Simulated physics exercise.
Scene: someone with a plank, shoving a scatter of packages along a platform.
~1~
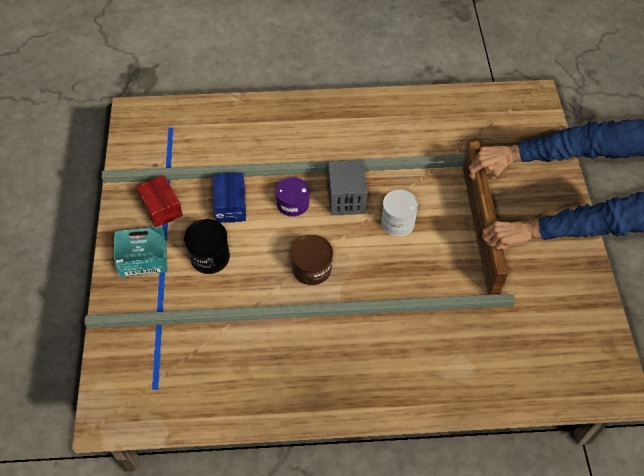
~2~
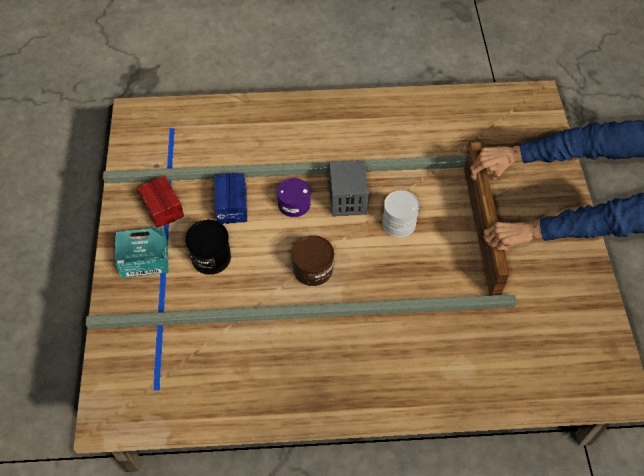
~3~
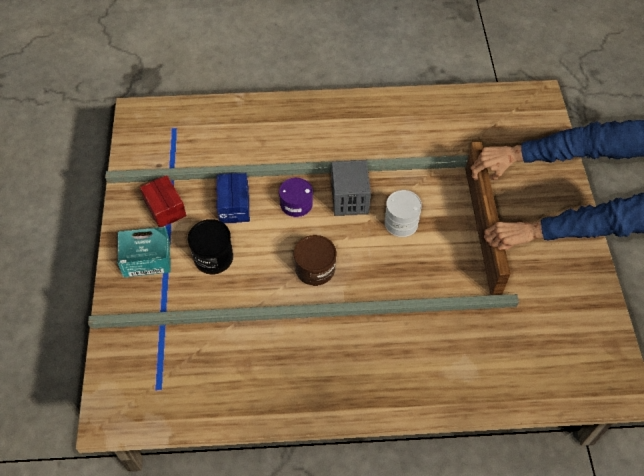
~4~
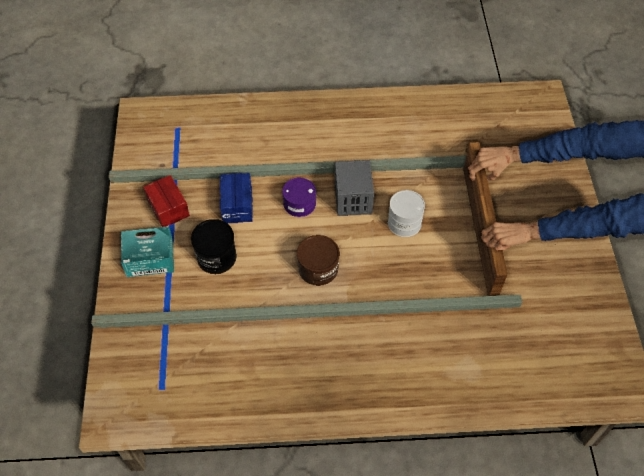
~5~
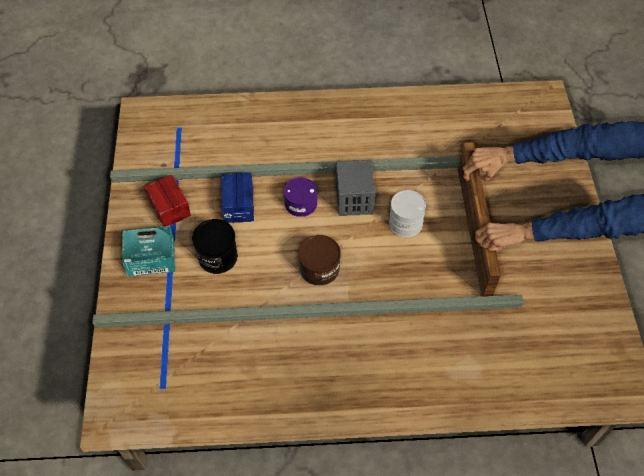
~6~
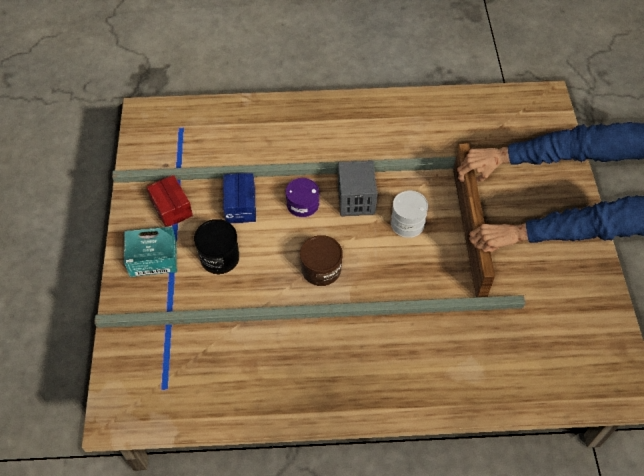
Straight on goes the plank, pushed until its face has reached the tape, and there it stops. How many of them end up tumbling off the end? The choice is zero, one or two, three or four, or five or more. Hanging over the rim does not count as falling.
The push is going to send three or four over the edge.
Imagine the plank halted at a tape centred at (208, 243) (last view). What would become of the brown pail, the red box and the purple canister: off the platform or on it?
Looking at each in turn, the brown pail is still there, the red box is gone, and the purple canister is still there.
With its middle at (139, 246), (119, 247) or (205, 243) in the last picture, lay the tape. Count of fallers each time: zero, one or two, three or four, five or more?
In the order of the places given: Five or more; 5 or more; 1 or 2.
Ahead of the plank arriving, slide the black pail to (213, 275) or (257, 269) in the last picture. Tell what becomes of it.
In that order, it is not pushed off; is not pushed off.
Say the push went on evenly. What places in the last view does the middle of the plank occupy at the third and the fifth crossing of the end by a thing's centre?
At (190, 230) for the third, at (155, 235) for the fifth.
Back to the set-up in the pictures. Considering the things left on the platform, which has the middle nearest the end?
The purple canister is the one.
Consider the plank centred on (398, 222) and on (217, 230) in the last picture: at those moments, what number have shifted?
That gives 2 for the first and 8 for the second.
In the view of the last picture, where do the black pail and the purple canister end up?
Final centres, in order: Near (120, 244), near (121, 207).
Soon after, none off yet; turquoise box at rest near (151, 252); red box at rest near (170, 201); black pail at rest near (218, 247).
After that, none off yet; turquoise box at rest near (151, 252); red box displaced a little near (159, 202); black pail at rest near (217, 247).
In the end, the number that fall off is three or four; gone, blue box, red box and turquoise box.
